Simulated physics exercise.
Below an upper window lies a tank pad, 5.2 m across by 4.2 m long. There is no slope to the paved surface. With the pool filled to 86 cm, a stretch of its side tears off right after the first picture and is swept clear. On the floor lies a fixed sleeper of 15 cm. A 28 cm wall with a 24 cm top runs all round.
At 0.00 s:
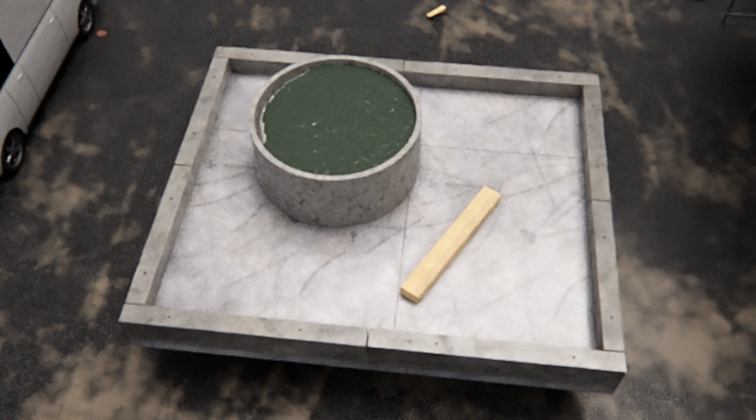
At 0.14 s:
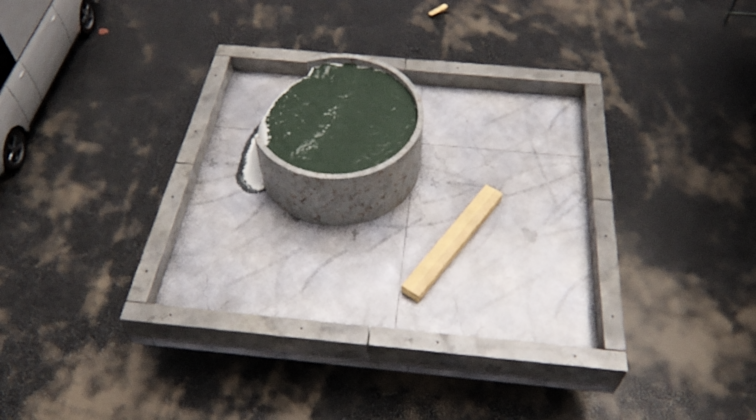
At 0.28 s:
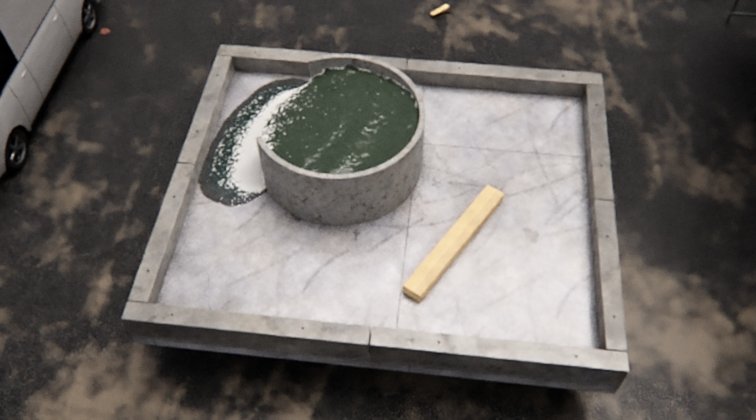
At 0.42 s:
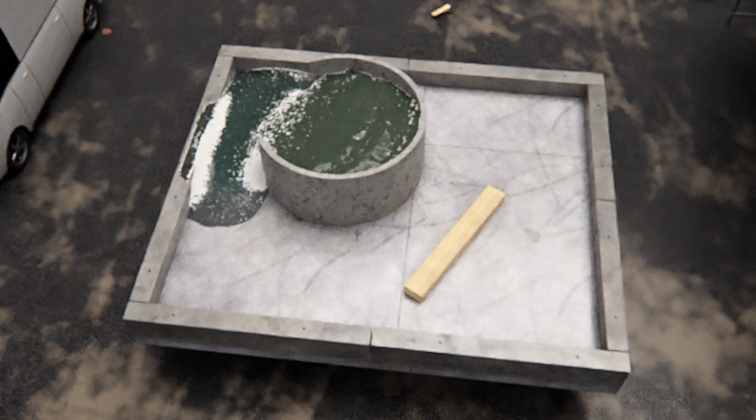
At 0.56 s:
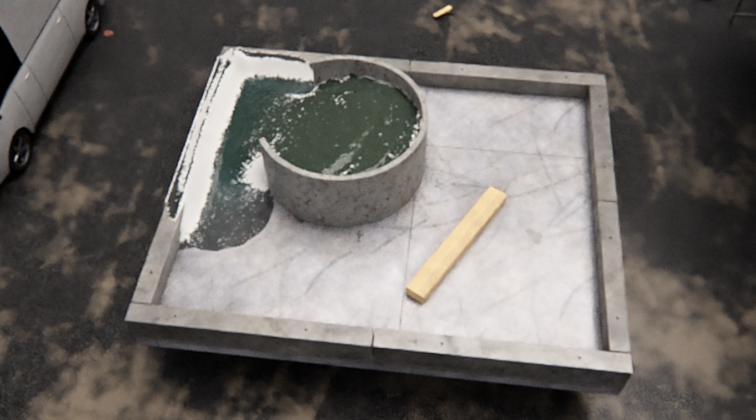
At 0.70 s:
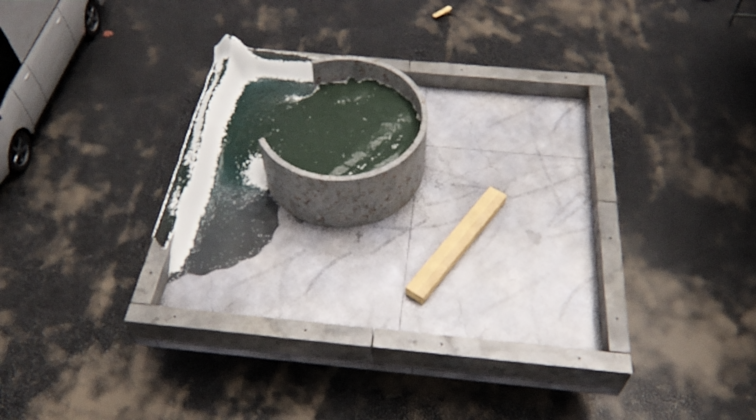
Dark green water bursts through the left side of a round grey concrete pool on a pale, walled pad, seen from above. A wooden beam lies still to the right, with part of a silvery vehicle at upper left on dark, blotchy ground. The water spreads left in white foam, strikes the low grey wall, surges up along the corner and creeps toward the viewer, while the view barely shifts.
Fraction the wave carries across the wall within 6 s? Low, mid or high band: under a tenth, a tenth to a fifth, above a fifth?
High band.
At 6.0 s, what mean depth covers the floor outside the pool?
Average: ~ 9 cm.
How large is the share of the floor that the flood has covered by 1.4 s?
Roughly 30 percent.
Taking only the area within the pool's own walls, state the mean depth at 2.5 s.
I'd put the mean depth near 24 centimetres.
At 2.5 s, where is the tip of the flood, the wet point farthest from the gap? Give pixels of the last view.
I'd mark it close to (514, 352).
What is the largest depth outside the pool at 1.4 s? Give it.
Max depth: About 65 centimetres.
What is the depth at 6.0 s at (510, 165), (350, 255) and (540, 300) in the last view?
Depths: About 4, 5 and 8 centimetres.
After 1.1 s water covers 25 % of the floor and is deepest (76 cm) near (262, 76); 6 % is over the wall.
After 1.4 s water covers 30 % of the floor and is deepest (65 cm) near (250, 75); 14 % is over the wall.
After 2.5 s water covers 45 % of the floor and is deepest (41 cm) near (238, 74); 27 % is over the wall.
After 4.0 s water covers 75 % of the floor and is deepest (22 cm) near (158, 316); 28 % is over the wall.
After 6.0 s water covers 80 % of the floor and is deepest (19 cm) near (594, 361); 28 % is over the wall.
